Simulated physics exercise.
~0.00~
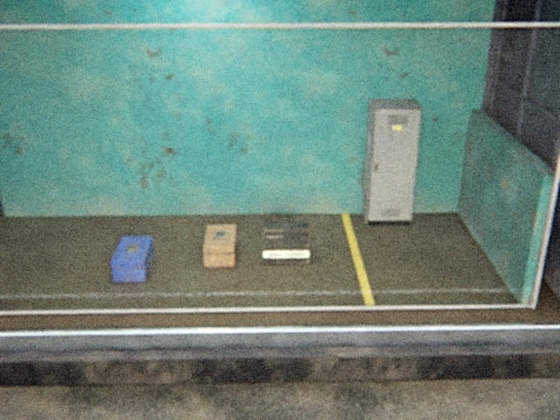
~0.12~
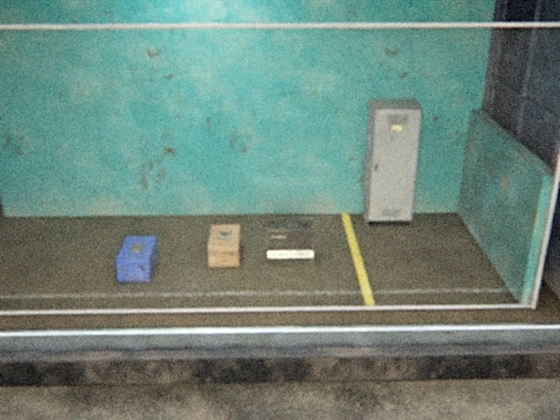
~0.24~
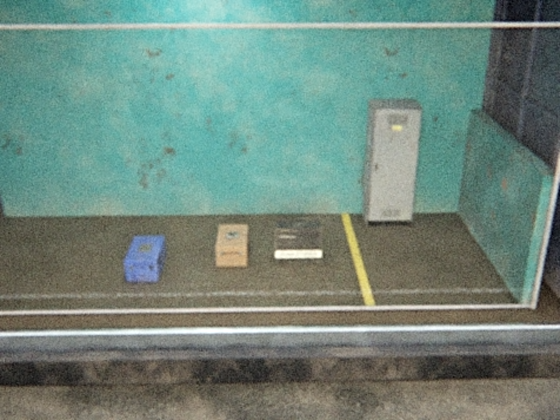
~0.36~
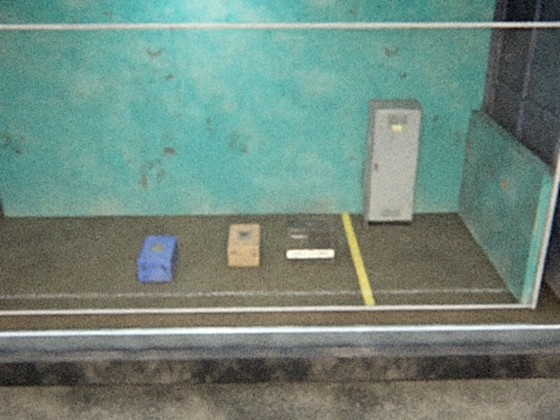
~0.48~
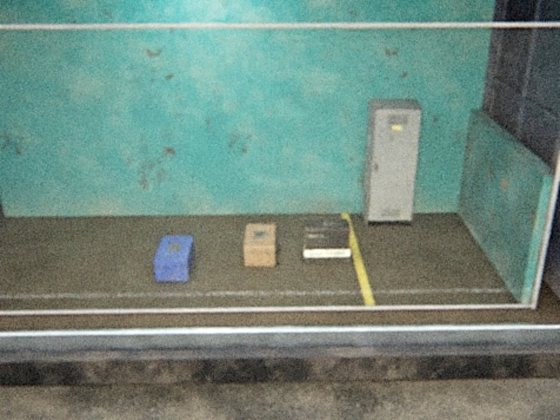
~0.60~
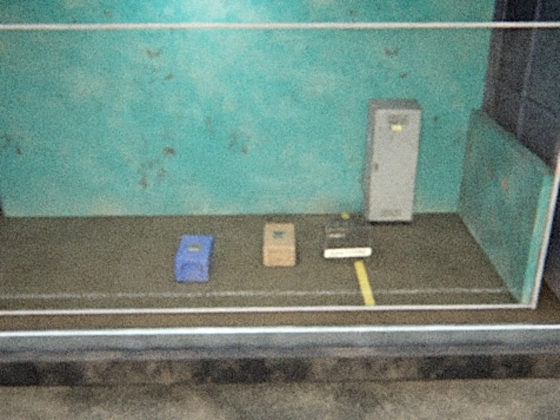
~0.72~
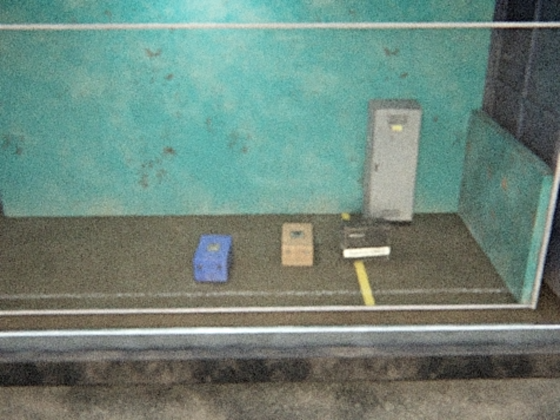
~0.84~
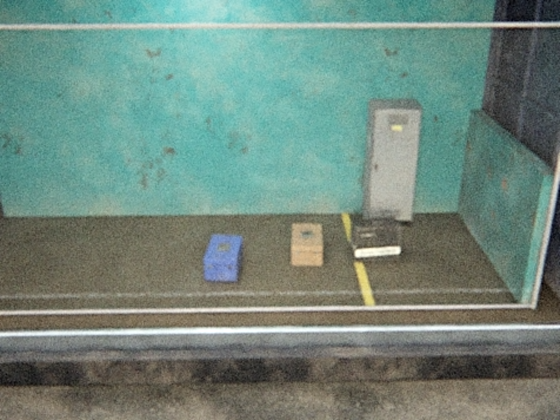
Three boxes slide to the right across the dark floor of a teal-walled cargo bay, seen from a fixed, slightly raised view through its open side. A blue toolbox sits at the left, a brown box in the middle and a low black carton with a pale front edge to the right, while a grey locker stands at the back beyond a yellow line. They barely shift at first, then glide along together, staying upright and apart. The black carton passes over the line and ends just past it, near the locker. The brown and blue boxes remain short of it.
